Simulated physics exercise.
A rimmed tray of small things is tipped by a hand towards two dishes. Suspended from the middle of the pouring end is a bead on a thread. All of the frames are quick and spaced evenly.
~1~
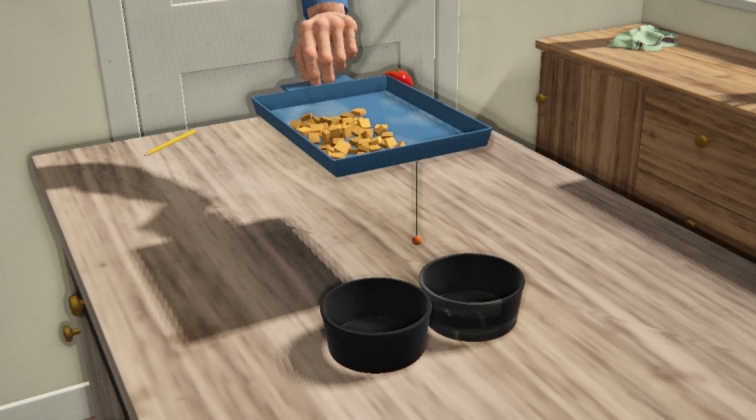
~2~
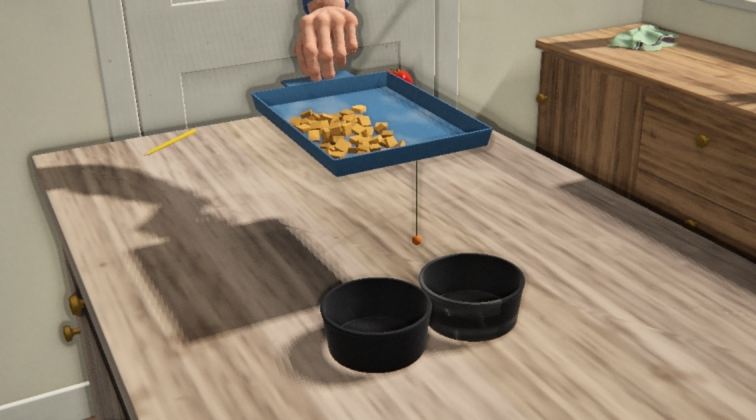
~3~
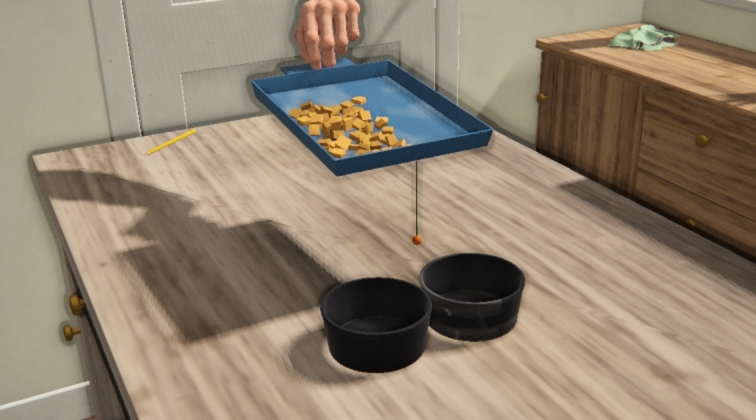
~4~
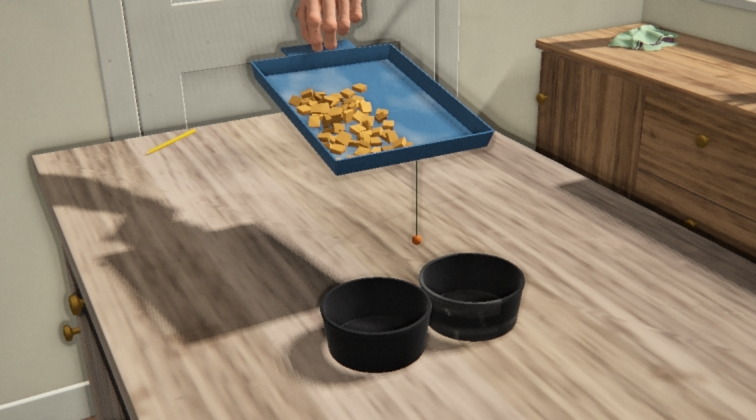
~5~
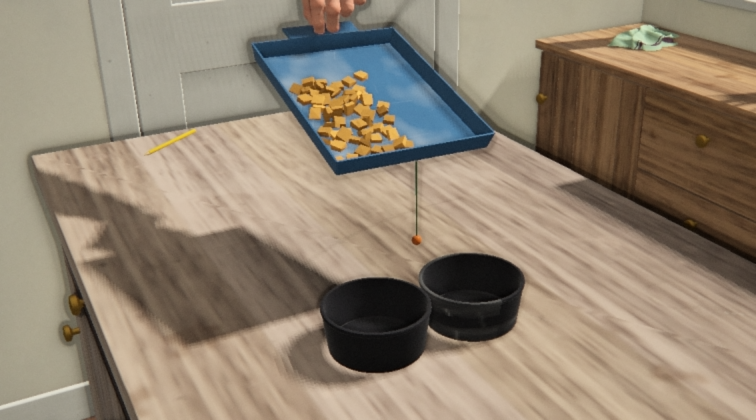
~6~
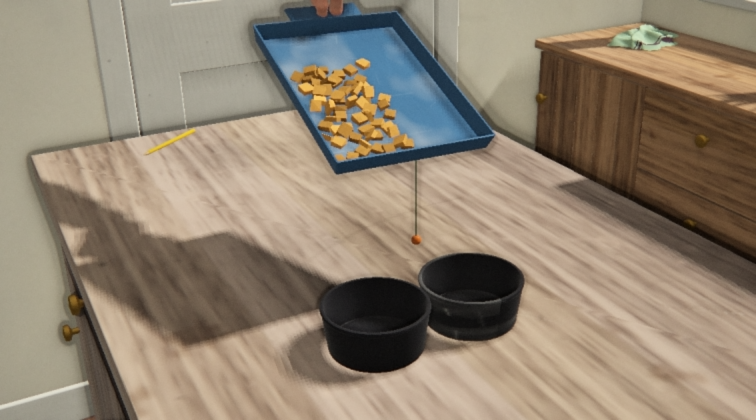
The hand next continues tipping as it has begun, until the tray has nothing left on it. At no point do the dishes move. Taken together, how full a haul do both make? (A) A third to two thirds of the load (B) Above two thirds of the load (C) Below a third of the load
Above two thirds of the load.
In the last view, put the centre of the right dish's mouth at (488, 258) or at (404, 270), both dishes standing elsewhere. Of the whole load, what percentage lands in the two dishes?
First placement: Some 90 %; second placement: Some 70 %.
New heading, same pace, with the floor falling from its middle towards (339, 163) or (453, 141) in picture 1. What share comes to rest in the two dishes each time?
Respectively 0 and 0 in a hundred.
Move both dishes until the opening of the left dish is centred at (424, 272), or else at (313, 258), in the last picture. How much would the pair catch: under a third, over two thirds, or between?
Try 1 - more than two thirds; try 2 - under a third.
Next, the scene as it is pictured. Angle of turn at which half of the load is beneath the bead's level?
120°.
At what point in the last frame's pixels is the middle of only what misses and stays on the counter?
(425, 283), roughly.
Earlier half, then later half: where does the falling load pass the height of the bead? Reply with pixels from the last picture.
(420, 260), then (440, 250).
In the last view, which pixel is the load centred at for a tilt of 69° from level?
Centre estimate: (400, 144).
Shortly afterwards, tray tipped steeply; the whole lot on the tray.
Next, tray tipped past a quarter turn; near two thirds on the tray; a little in the left dish; a little in the right dish; a little in the air.
Some moments later, tray tipped past a quarter turn; near a third in the left dish; near half in the right dish; near a quarter outside both.
In the end, tray tipped past a quarter turn; near a third in the left dish; near half in the right dish; near a quarter outside both.
